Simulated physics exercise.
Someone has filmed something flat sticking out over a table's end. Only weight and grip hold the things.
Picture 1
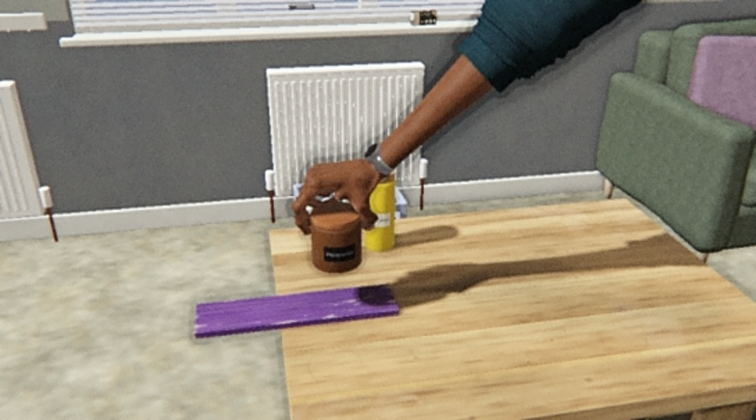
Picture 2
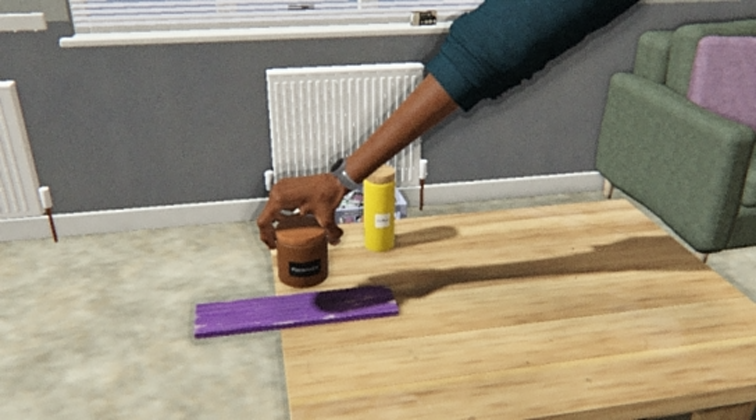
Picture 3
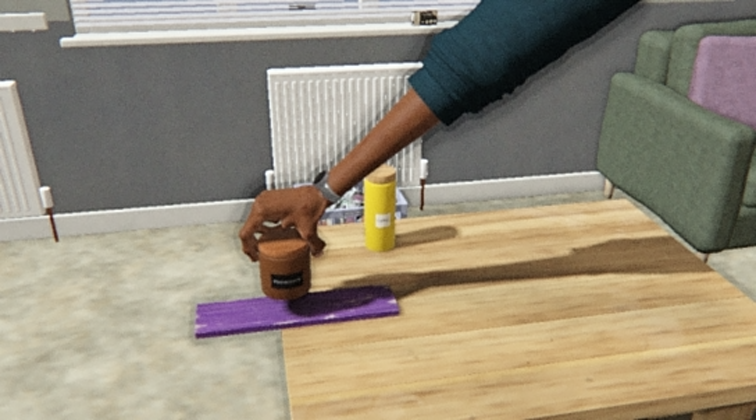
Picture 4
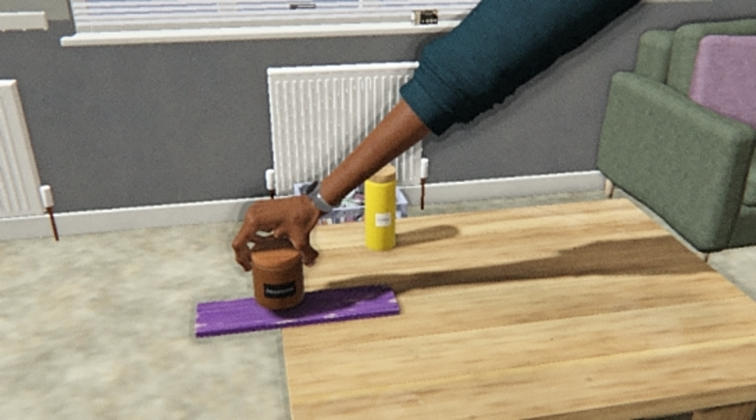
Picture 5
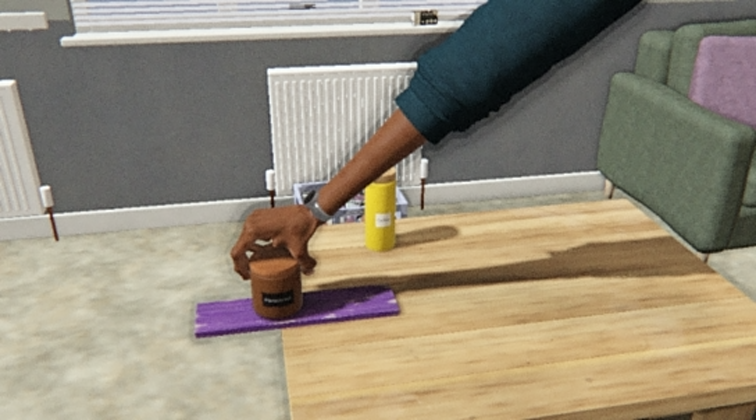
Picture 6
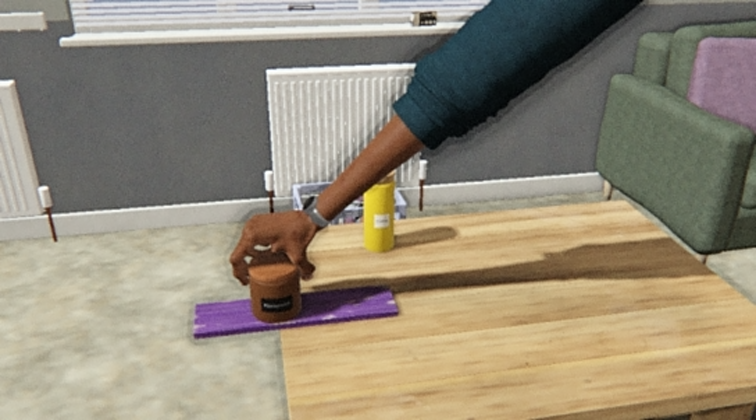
A hand moving a brown jar leftward and nearer from beside a yellow container onto a purple plank overhanging a wooden table.
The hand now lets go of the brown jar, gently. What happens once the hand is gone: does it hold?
The plank keeps its balance.
Then, 0.50 s later than the last frame, all is still.
Then, 1.30 s later than the last frame, brown jar resting near (275, 287).
When it is over, all 3 as before. End places, in pixels of the last picture, brown jar near (275, 287). The plank stays on the table.
